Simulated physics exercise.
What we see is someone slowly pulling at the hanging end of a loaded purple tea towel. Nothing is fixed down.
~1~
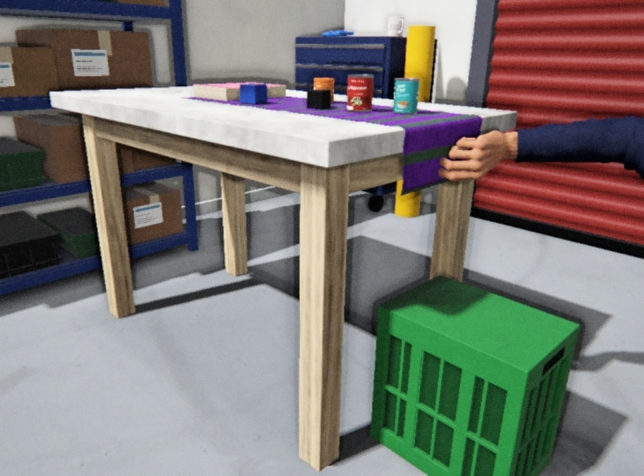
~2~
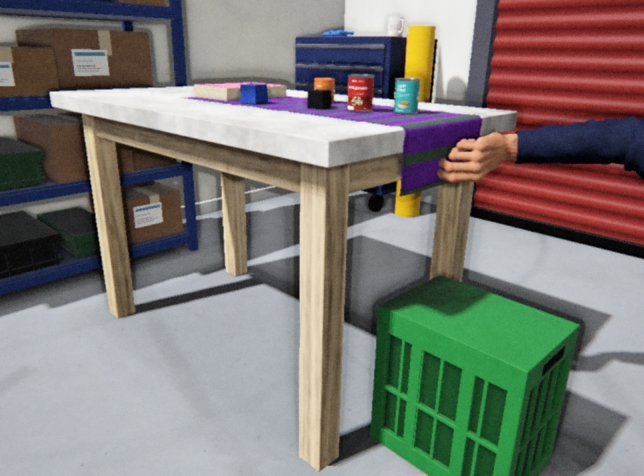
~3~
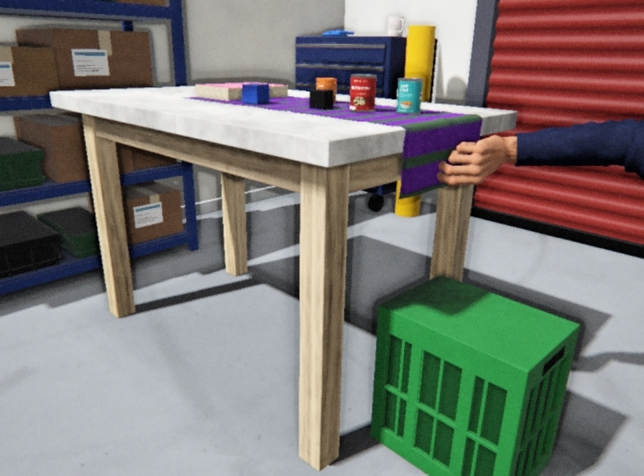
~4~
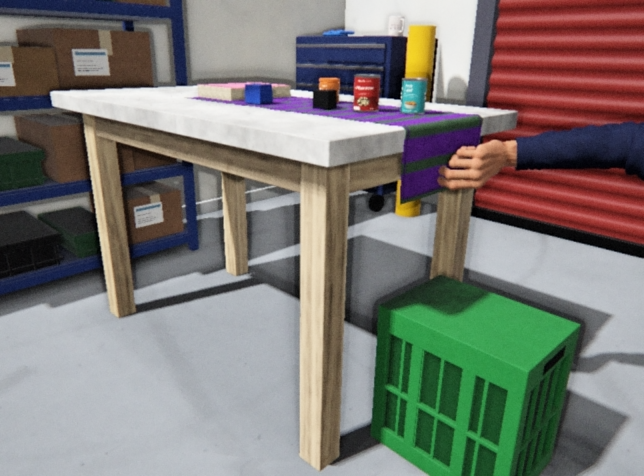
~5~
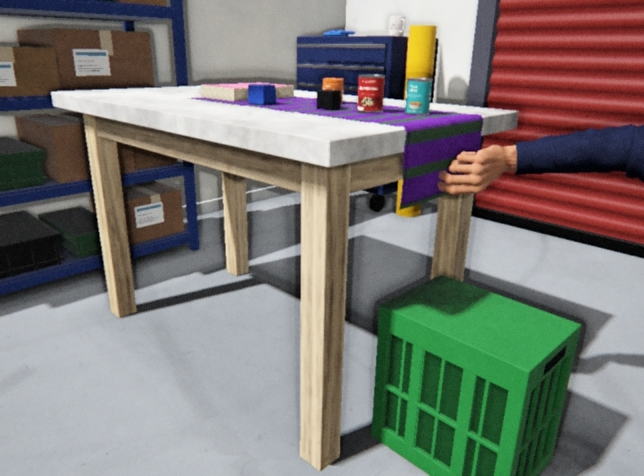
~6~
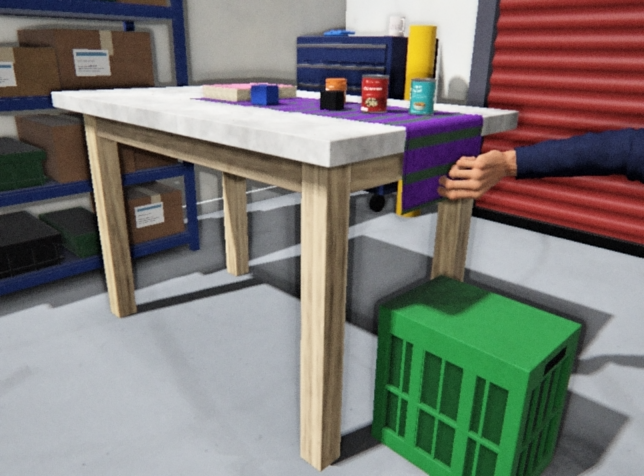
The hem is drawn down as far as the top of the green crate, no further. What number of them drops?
The count of fallen things is two.
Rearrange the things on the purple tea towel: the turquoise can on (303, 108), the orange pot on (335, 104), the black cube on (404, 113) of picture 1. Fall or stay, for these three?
The turquoise can stays on, the orange pot does not fall, the black cube drops off.
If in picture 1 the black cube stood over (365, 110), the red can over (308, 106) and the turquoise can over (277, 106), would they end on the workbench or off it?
The black cube falls; the red can remains up; the turquoise can stays on.
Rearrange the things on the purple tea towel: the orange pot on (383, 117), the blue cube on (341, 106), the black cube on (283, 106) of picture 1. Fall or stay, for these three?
The orange pot is carried off; the blue cube survives; the black cube survives.
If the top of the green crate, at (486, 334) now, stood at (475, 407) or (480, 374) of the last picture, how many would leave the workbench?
The count: 4 and 3.
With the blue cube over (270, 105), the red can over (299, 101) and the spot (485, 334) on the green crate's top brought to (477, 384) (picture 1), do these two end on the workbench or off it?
The blue cube keeps its place on top, the red can stays on.
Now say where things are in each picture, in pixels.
Hem (400, 196); turquoise can (407, 78); red can (361, 75); black cube (319, 90); orange pot (324, 79); blue cube (253, 84); top of the crate (485, 334), in the first frame.
Hem (399, 196); turquoise can (408, 78), in the second frame.
Hem (398, 199); red can (364, 75), in the third frame.
Hem (400, 205); black cube (325, 90); top of the crate (485, 333), in the fourth frame.
Hem (399, 209); orange pot (333, 79), in the fifth frame.
Hem (401, 215); turquoise can (424, 79); red can (376, 75); black cube (332, 91); orange pot (337, 79); blue cube (265, 85), in the sixth frame.
Early on, hem near (436, 270); turquoise can gone.
Midway, hem on the crate; turquoise can and red can gone.
Finally, hem on the crate; turquoise can and red can gone. It carries off two.
